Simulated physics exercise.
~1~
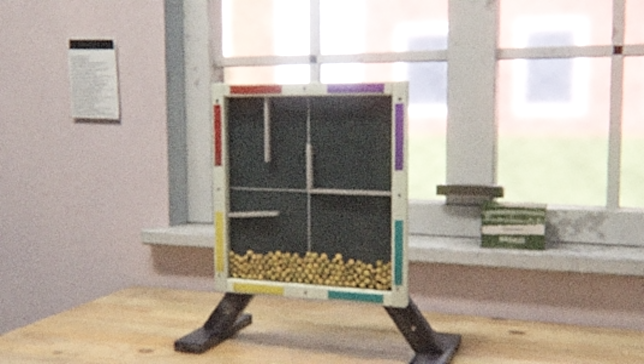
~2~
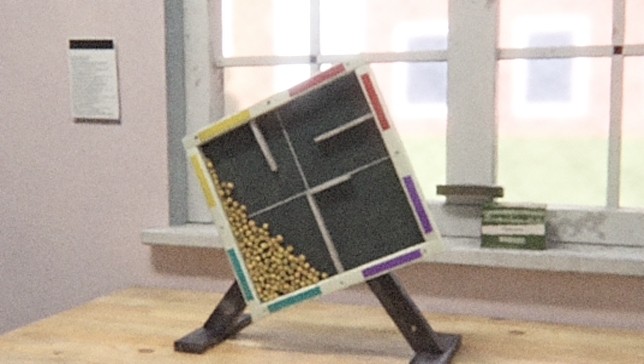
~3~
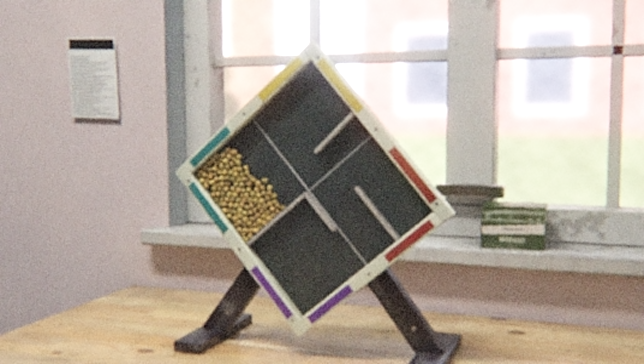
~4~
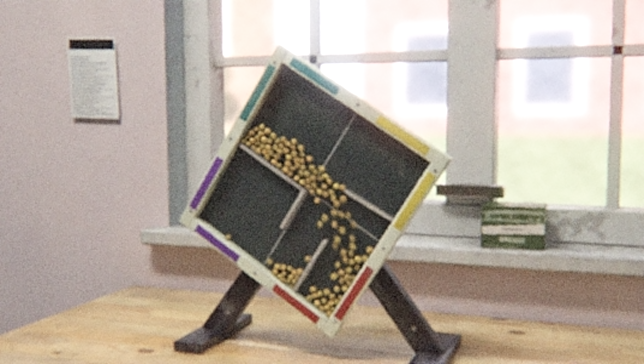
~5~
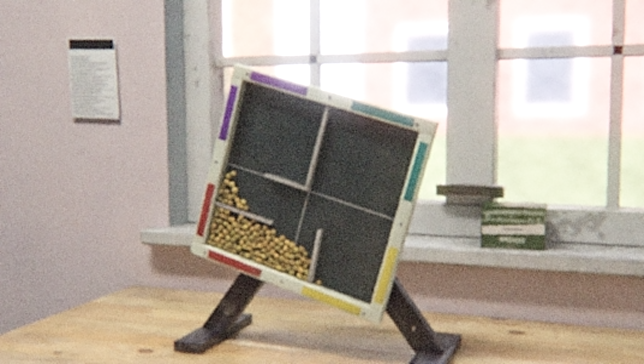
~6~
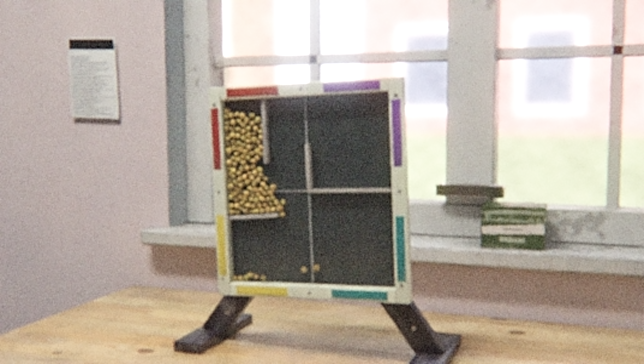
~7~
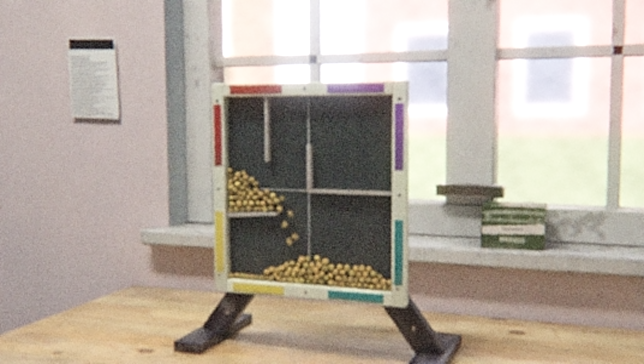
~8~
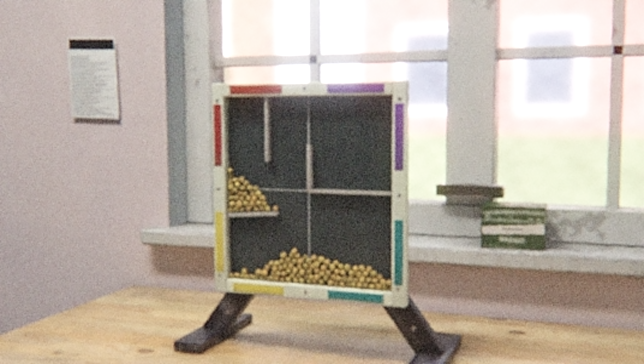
Upright maze box turning a full circle on its stand, pale beads tumbling between compartments and settling on a left ledge and the floor.
